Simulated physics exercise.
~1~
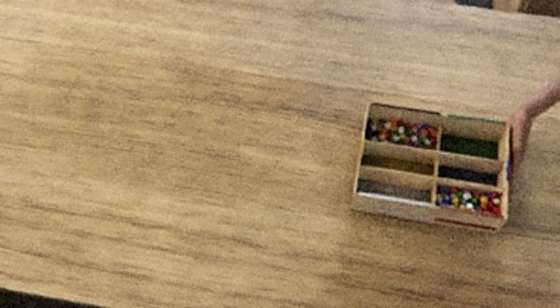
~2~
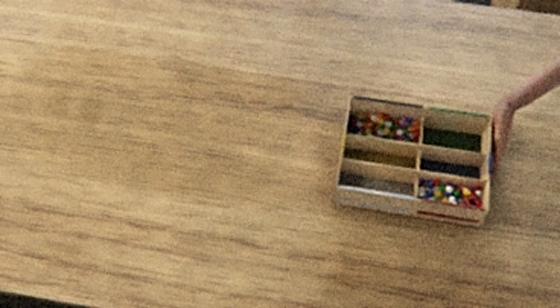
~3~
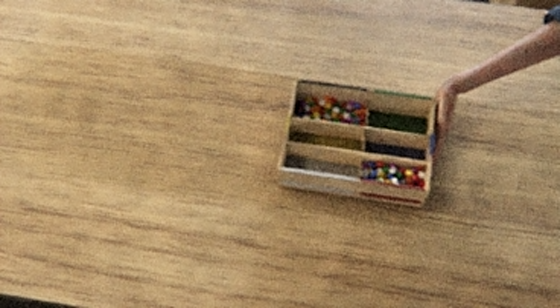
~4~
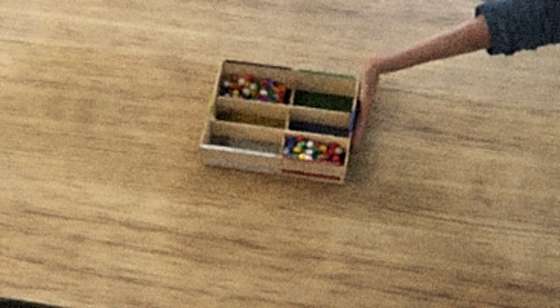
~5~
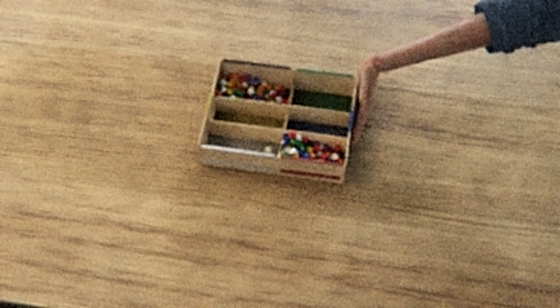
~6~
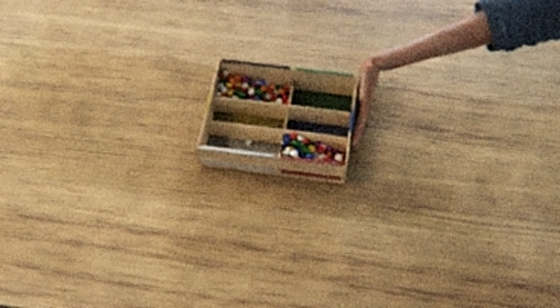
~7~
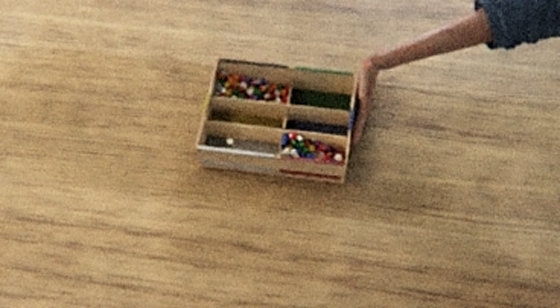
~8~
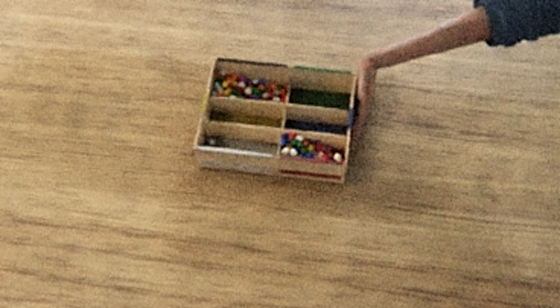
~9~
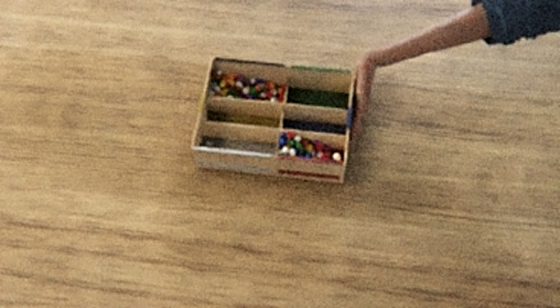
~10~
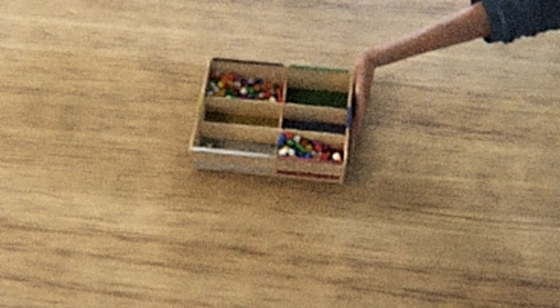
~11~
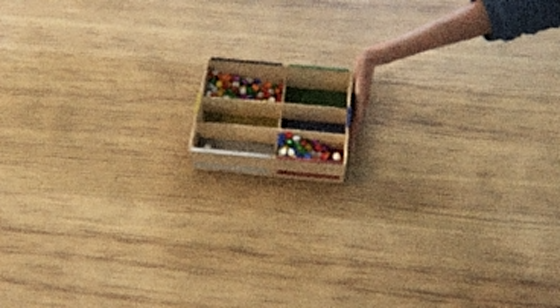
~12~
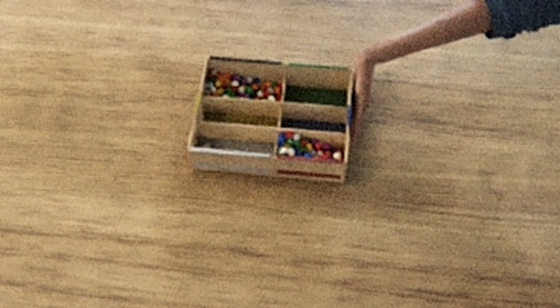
At the start, a shallow wooden tray divided into six compartments sits toward the right of a wood-grained table, with a hand against its right side. Small multicoloured marbles fill part of the back left and front right compartments. The hand pushes the tray left, slowly at first and then faster, and more of the forearm and a dark sleeve come into view. The tray then stops left of the middle, still upright, and the marbles jostle a little. By the end, everything rests, the marbles remain in their two groups, and the hand stays at the tray's right side.
